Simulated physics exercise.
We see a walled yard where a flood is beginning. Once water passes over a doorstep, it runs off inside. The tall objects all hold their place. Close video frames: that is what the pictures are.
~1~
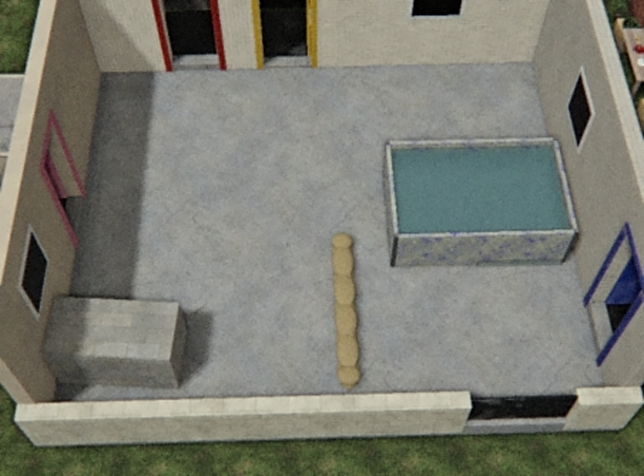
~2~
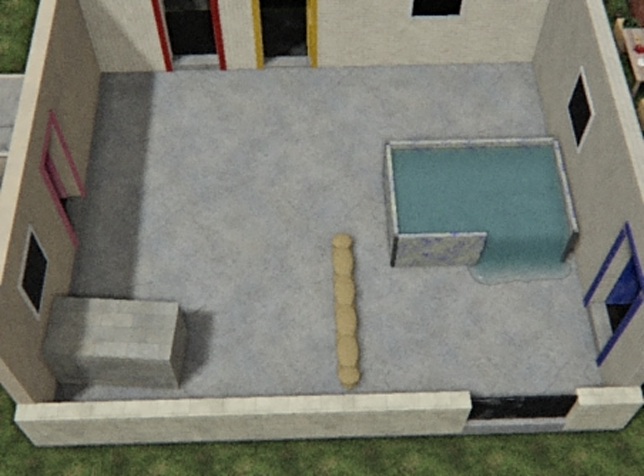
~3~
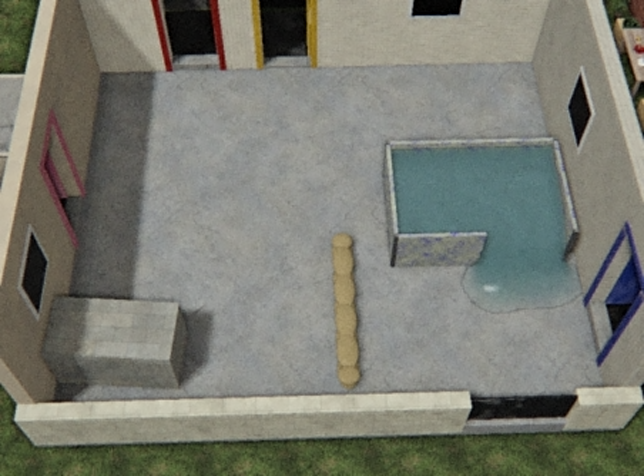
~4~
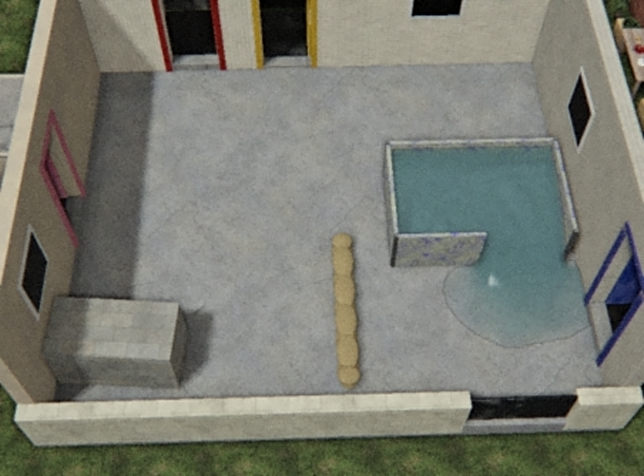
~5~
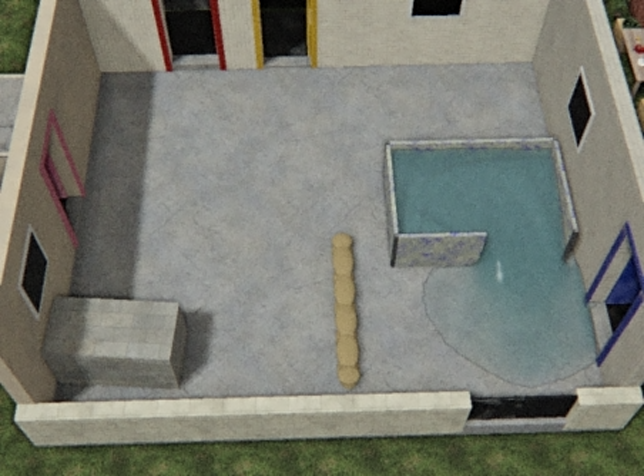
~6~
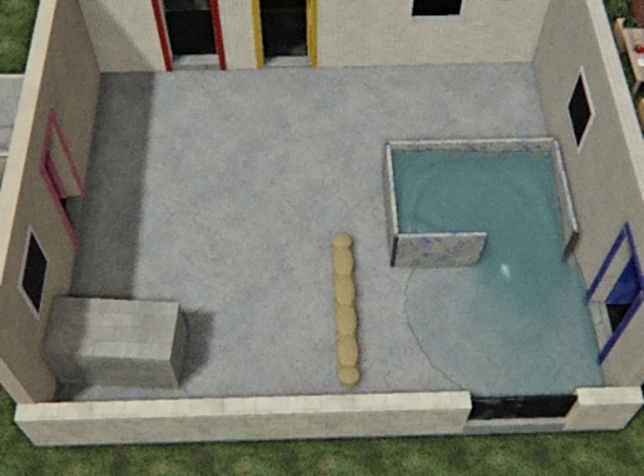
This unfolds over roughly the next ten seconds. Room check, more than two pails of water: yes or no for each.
Yellow door, yes; red door, no; pink door, no; blue door, yes.
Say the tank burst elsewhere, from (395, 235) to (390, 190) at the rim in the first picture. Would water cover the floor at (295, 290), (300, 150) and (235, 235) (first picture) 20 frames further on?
The first point is soaked, the second soaked, the third soaked.
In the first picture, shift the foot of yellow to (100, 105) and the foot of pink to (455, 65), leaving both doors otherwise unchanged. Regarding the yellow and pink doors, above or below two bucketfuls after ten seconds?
Result - yellow door: Crosses the limit; pink door: Remains below the limit.
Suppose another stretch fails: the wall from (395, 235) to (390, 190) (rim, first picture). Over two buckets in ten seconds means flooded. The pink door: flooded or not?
As I read it, the pink door overshoots.
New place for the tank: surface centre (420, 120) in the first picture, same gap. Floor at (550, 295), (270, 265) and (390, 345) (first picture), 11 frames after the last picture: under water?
Hit, spared, hit.
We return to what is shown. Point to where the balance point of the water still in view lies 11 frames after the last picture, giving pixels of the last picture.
Close to pixel (488, 285).
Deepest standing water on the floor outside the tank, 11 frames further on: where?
It should be deepest at about (598, 371).
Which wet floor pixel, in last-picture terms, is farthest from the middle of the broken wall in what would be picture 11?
About (360, 413).
A moment on, water covers 15 % of the floor; the yellow door not reached, the red door not reached, the pink door not reached, the blue door under two buckets in.
Next, water covers 20 % of the floor; the yellow door not reached, the red door not reached, the pink door not reached, the blue door over two buckets in.
Then, water covers 40 % of the floor; the yellow door not reached, the red door not reached, the pink door not reached, the blue door far over two buckets in.
Later, water covers 80 % of the floor; the yellow door under two buckets in, the red door wet at the sill, nothing in, the pink door wet at the sill, nothing in, the blue door far over two buckets in.
In the end, water covers 95 % of the floor; the yellow door over two buckets in, the red door wet at the sill, nothing in, the pink door under two buckets in, the blue door far over two buckets in.
